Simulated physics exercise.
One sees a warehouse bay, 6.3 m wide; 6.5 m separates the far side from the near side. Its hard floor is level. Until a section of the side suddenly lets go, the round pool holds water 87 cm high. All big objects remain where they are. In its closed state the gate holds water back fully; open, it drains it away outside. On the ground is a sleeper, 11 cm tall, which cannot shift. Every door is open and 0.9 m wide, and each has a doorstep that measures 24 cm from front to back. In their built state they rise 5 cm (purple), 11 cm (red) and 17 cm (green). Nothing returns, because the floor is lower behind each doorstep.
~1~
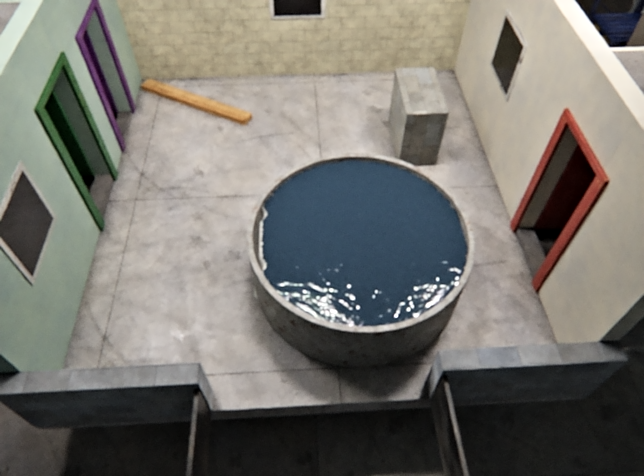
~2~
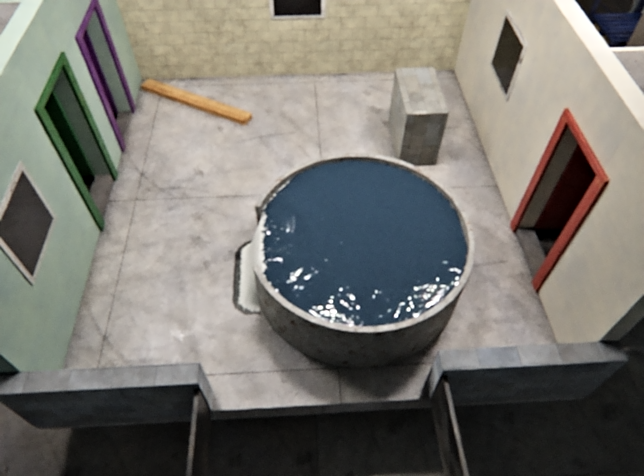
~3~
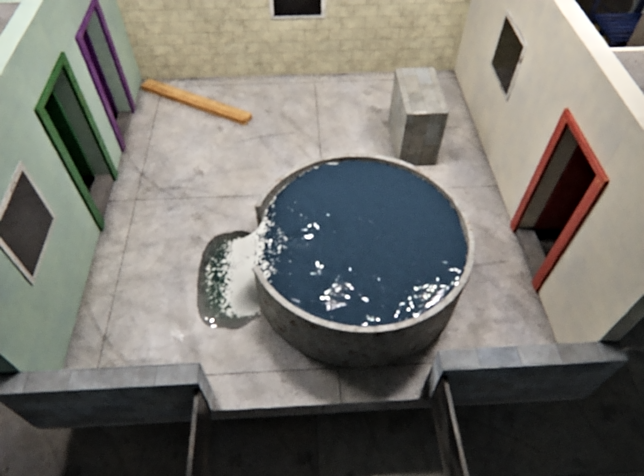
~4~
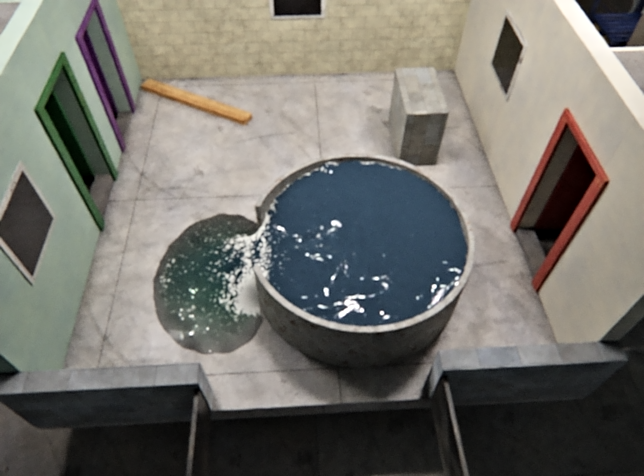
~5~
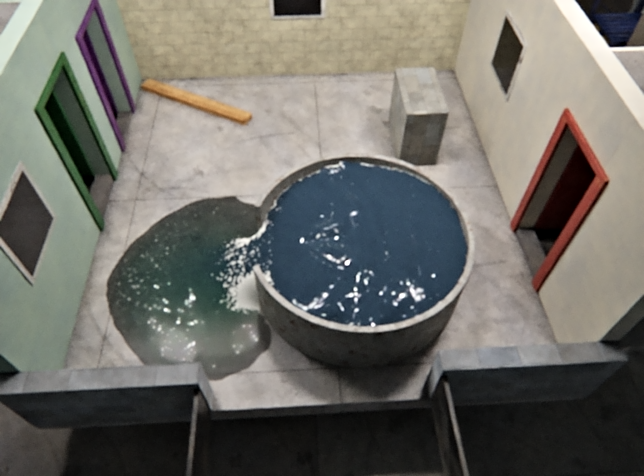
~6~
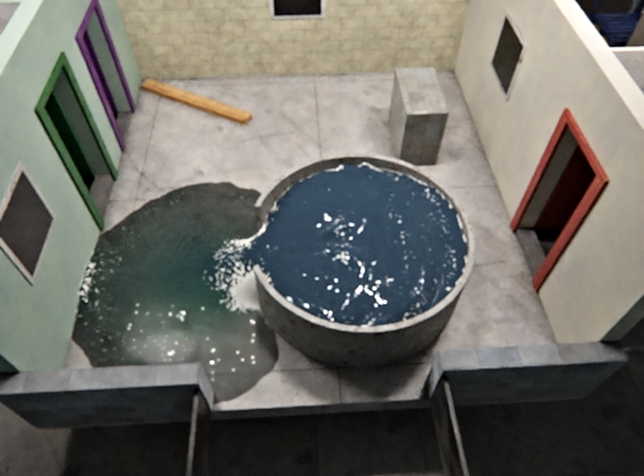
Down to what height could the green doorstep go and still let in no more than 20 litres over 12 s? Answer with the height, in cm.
I would say down to about 25 cm.
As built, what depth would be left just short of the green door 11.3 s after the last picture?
Some 9.0 cm.
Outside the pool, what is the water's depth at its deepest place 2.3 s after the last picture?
About 38 cm.
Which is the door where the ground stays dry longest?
Last in line is the red door.
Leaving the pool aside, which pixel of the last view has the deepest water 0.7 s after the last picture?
(56, 399).
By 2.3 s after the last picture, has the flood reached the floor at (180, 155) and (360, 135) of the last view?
So the first place you asked about stays drenched, while the second ends up free of liquid.
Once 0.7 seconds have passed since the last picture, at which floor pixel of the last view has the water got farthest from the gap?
Front tip: Approx. (124, 146) px.
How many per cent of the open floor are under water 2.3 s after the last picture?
Some 40 in a hundred.
Then, 0.7 s after the last picture water covers 25 % of the floor, deepest (57 cm) near (56, 399); 28 cm at the green door, 3 litres in over its 17 cm doorstep.
Then, 2.3 s after the last picture water covers 40 % of the floor, deepest (38 cm) near (60, 385); 24 cm at the green door, 69 litres in over its 17 cm doorstep.
Then, 11.3 s after the last picture water covers 100 % of the floor, deepest (16 cm) near (541, 373); 9 cm at the green door, 105 litres in over its 17 cm doorstep.
At the green door as built, the water peaked near 31 cm, 1.3 s after the last picture.
Run again over the same 12 s with other heights there, 37 litres in over 22.5 cm, 4 litres over 30 cm. The limit of 20 litres is kept from about 25 cm up.
